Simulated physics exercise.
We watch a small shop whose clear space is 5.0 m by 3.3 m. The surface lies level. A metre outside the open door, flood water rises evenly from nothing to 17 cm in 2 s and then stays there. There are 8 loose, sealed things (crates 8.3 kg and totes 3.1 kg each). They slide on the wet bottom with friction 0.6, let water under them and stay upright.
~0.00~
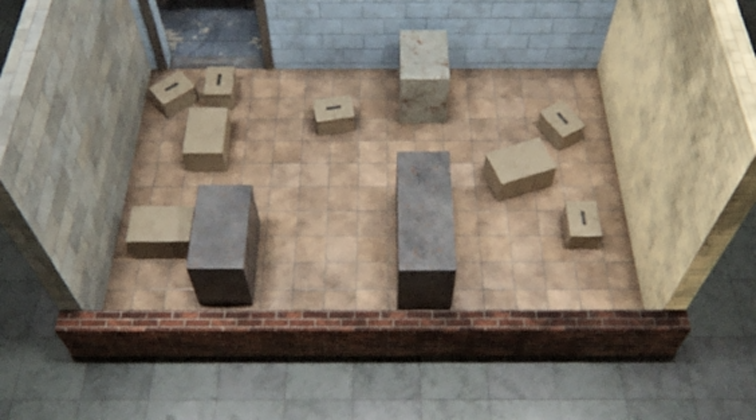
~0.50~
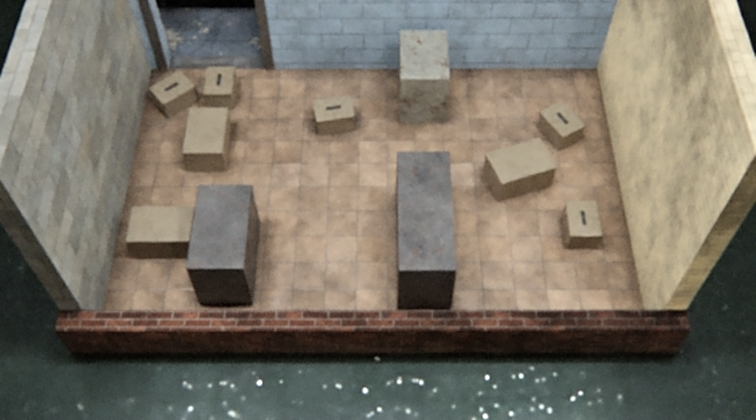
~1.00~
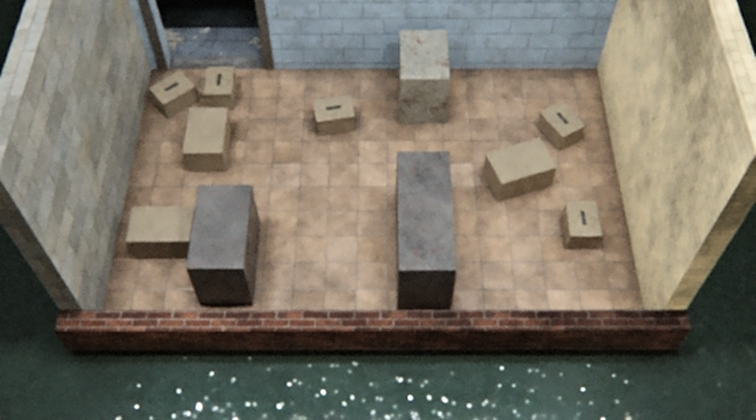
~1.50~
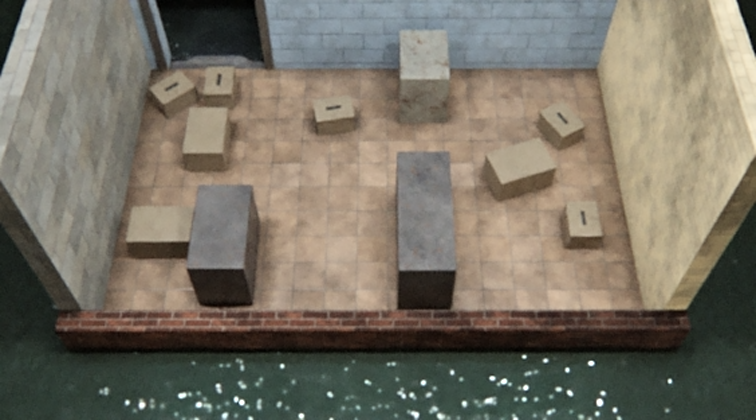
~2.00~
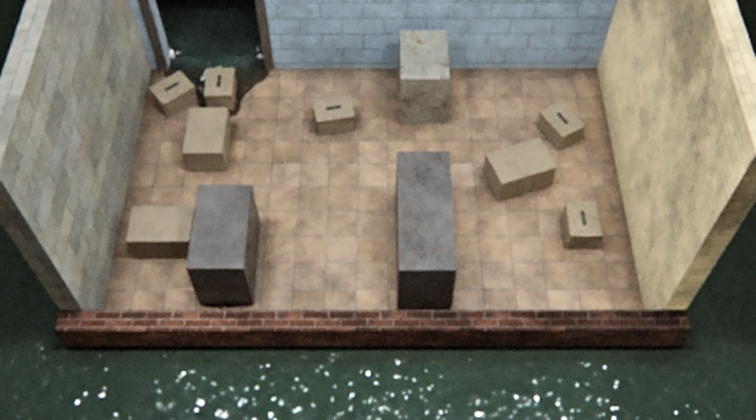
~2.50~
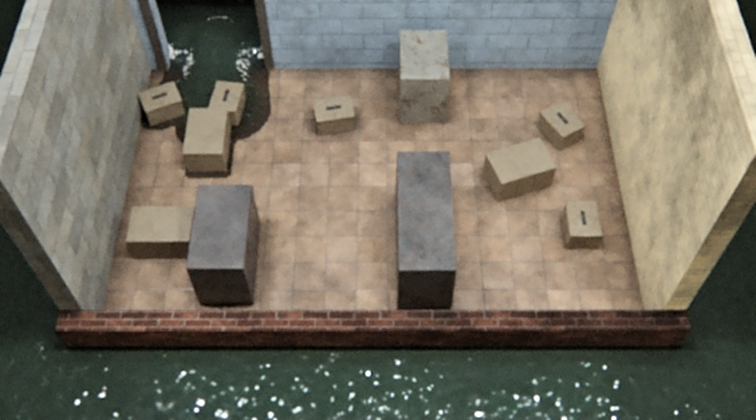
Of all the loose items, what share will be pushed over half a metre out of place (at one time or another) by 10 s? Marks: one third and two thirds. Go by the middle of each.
It is from one to two thirds.
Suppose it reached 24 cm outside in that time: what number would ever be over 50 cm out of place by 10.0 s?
Then 6.
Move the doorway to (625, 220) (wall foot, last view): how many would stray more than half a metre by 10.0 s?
In that case 5 of them.
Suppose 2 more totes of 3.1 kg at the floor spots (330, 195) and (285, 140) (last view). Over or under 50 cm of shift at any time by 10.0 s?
In that order: Past it, past it.
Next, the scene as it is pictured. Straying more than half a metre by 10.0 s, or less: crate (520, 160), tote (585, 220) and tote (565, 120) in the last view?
In turn: Under, less, less.
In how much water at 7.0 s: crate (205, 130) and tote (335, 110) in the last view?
About 9 and 1 cm.
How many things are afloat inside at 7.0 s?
4 of them.
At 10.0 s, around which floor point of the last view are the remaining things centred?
At about (387, 204).
After 3.5 s 3 of 8 are over 50 cm from their spots; 2 afloat.
After 4.5 s 4 of 8 are over 50 cm from their spots; 4 afloat.
After 7.0 s 4 of 8 are over 50 cm from their spots; 4 afloat.
After 10.0 s 4 of 8 are over 50 cm from their spots, and 4 have been at some point; 5 afloat.
